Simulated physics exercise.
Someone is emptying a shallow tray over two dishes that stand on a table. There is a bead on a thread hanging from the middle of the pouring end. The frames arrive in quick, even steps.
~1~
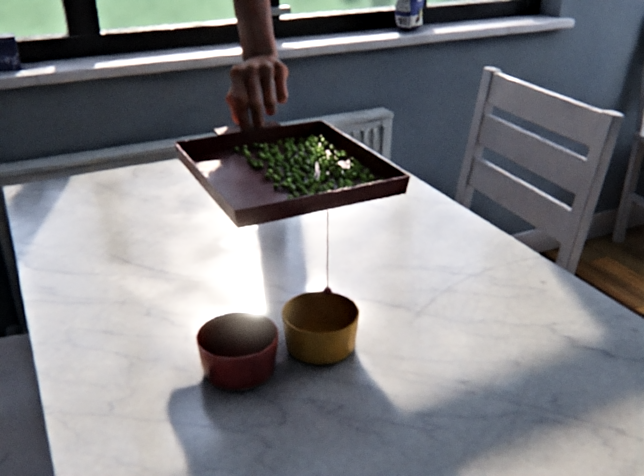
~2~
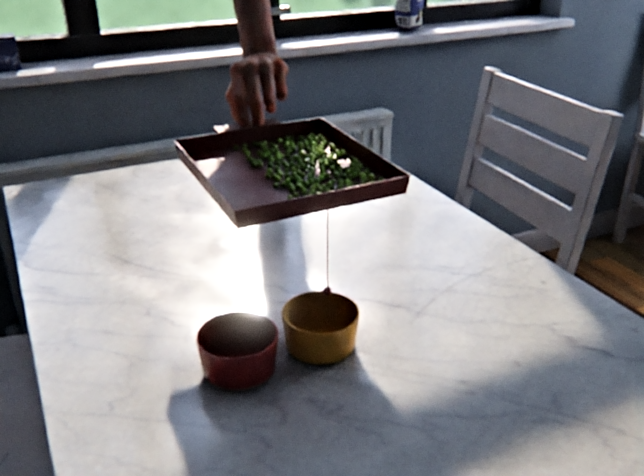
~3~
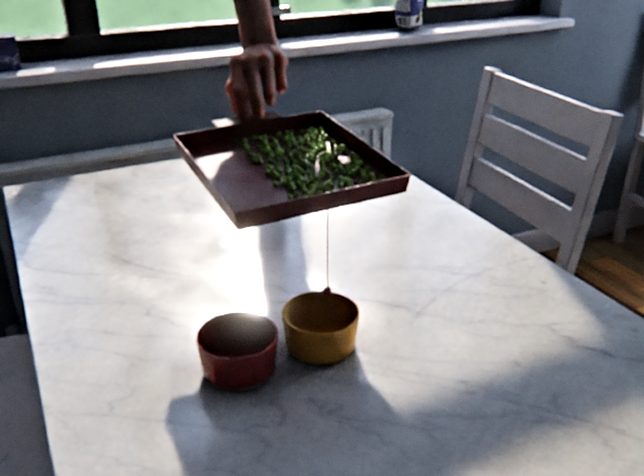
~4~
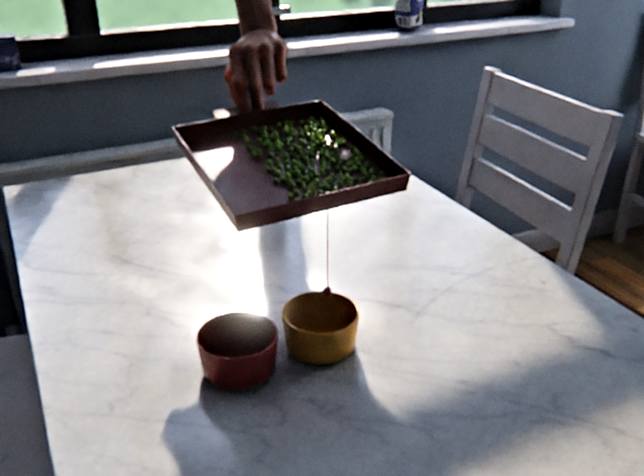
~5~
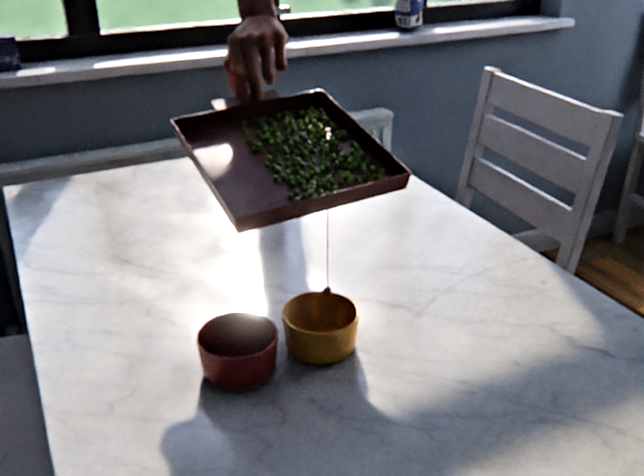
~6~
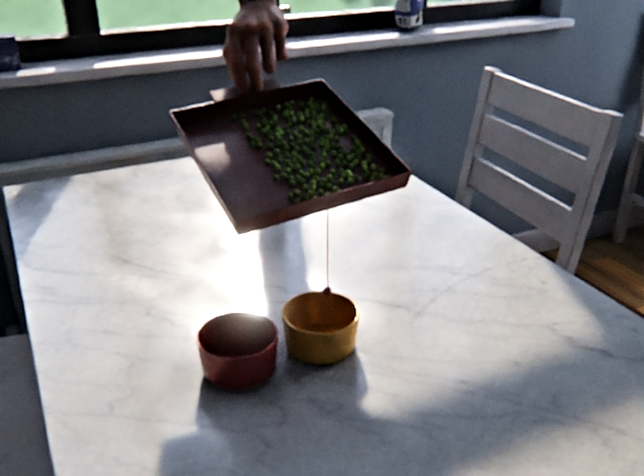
A hand reaches down from the top, gripping the far side of a shallow dark brown tray above a white marble table, seen from slightly above in a sunlit room. Green peas lie on the tray over a red dish at left and a yellow one at right, with a small bead hanging on a thread. The hand steadily raises the tray's far side, tilting it slightly towards the fixed camera.
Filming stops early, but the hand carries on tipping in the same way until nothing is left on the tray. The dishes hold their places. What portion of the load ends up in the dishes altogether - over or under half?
I expect the catch to be a majority.
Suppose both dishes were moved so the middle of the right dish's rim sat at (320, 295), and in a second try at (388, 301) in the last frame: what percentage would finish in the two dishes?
Roughly 50% on the first try and 30% on the second.
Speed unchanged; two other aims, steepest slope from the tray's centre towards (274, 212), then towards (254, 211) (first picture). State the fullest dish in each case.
Result of try 1 is the left side, of try 2 the left side.
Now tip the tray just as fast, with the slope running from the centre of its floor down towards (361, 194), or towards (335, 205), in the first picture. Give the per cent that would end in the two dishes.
Roughly 0 percent, then 10 percent.
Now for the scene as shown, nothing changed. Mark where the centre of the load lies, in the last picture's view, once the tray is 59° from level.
I'd put the middle of the pieces at roughly (299, 199).
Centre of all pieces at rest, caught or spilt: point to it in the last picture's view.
Around (248, 364), give or take.
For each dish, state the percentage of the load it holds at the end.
Left dish around 70, right dish around 10, both in a hundred.
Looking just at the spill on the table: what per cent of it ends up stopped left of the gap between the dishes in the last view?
Left share: Close to 30 %.
Just after the last frame, tray tipped steeply; almost all on the tray; just a few in the left dish; just a few in the air.
A moment on, tray tipped right over; roughly two thirds on the tray; about a tenth in the left dish; roughly a quarter in the air.
Further on, tray tipped past a quarter turn; roughly two thirds in the left dish; about a tenth in the right dish; roughly a quarter outside both.
When it is over, tray tipped past a quarter turn; roughly two thirds in the left dish; about a tenth in the right dish; roughly a quarter outside both.
